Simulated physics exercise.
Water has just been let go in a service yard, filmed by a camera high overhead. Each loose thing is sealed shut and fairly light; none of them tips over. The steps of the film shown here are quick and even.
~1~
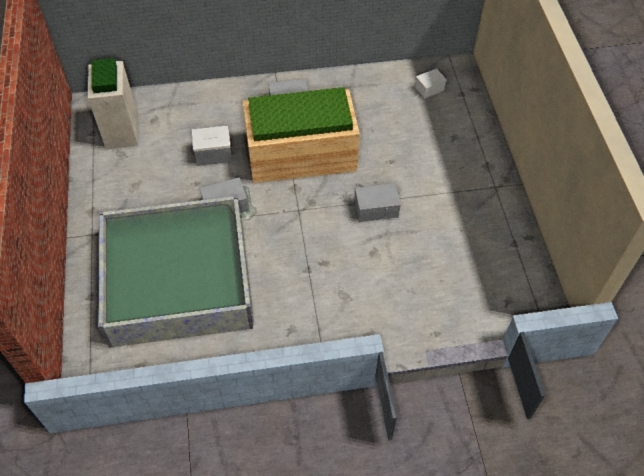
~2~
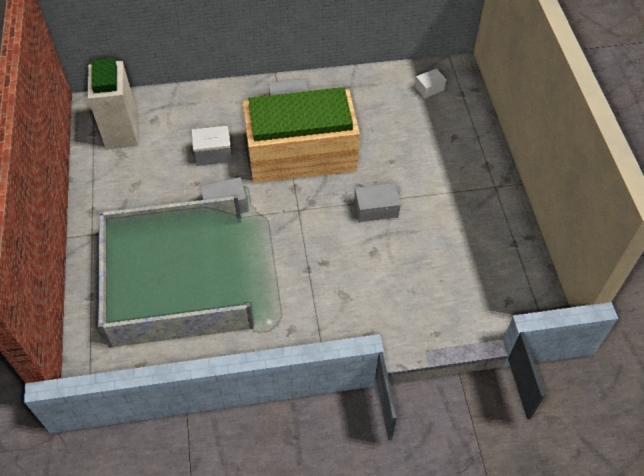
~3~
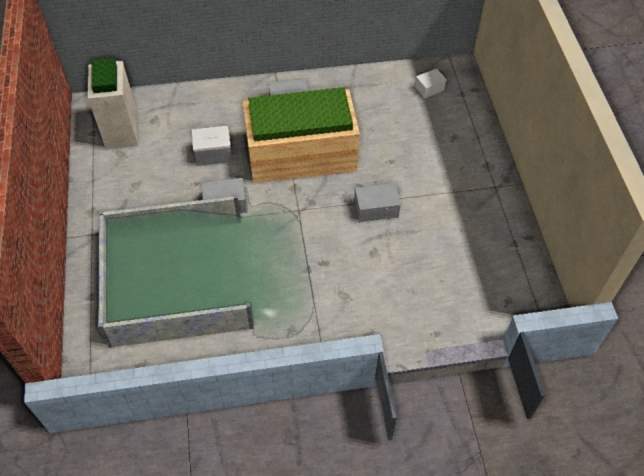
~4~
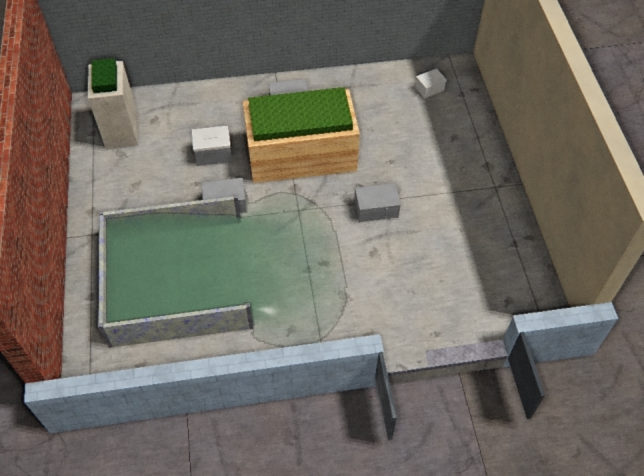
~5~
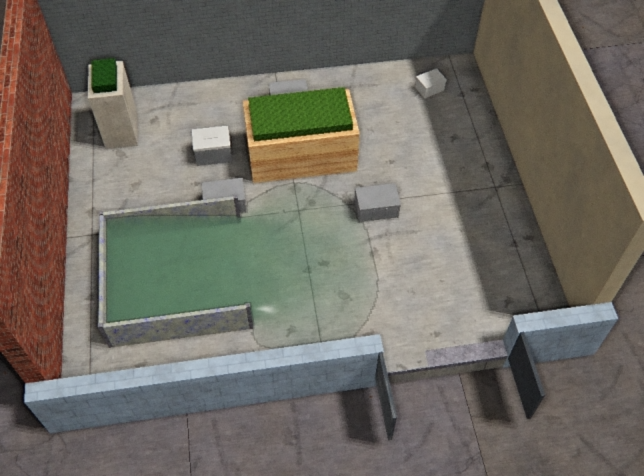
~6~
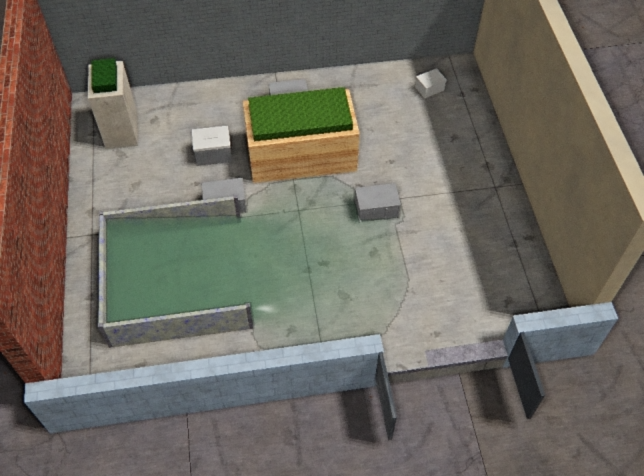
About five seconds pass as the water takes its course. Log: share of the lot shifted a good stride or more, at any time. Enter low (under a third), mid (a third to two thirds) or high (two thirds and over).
Mid.
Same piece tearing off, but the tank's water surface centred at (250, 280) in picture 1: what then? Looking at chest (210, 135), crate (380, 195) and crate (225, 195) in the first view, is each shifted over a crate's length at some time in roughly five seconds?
Result per object - stayed close, went far, stayed close.
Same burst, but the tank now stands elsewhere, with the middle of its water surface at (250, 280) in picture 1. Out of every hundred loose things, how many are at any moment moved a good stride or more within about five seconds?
Estimate: Approx. 40 %.
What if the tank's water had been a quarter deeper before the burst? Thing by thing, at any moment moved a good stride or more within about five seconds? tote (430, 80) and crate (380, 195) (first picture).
First: Travelled that far. Second: Travelled that far.
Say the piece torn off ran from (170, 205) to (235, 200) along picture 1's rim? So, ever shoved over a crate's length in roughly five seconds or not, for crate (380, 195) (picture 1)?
Going by the pictures, this one stopped short.
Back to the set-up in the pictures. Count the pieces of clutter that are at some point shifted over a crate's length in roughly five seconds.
So that is 2.
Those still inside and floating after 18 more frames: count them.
That adds up to 0.
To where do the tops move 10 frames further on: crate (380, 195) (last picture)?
Look for it near pixel (481, 160).
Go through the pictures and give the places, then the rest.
In the first picture, a crate at (223, 193), on the bottom; a crate at (378, 196) rests on the ground; 0 of 5 have shifted.
In the second picture, a crate at (223, 192) rests on the ground; a crate at (378, 196), on the bottom; 0 of 5 have shifted.
In the third picture, a crate at (223, 191), on the bottom, close to its start; a crate at (378, 196) rests on the ground; 1 of 5 have shifted.
In the fourth picture, a crate at (223, 191), on the bottom, close to its start; a crate at (378, 196), on the bottom; 1 of 5 have shifted.
In the fifth picture, a crate at (223, 191) rests on the ground, close to its start; a crate at (378, 196), on the bottom; 1 of 5 have shifted.
In the sixth picture, a crate at (223, 191), on the bottom, close to its start; a crate at (378, 196) rests on the ground; 1 of 5 have shifted.
A moment on, 0 of 5 are well off their spots; 0 afloat.
Next, 1 of 5 are well off their spots; 0 afloat.
Later, 1 of 5 are well off their spots; 0 afloat.
In the end, 2 of 5 are well off their spots, and 2 have been at some point; 1 afloat.
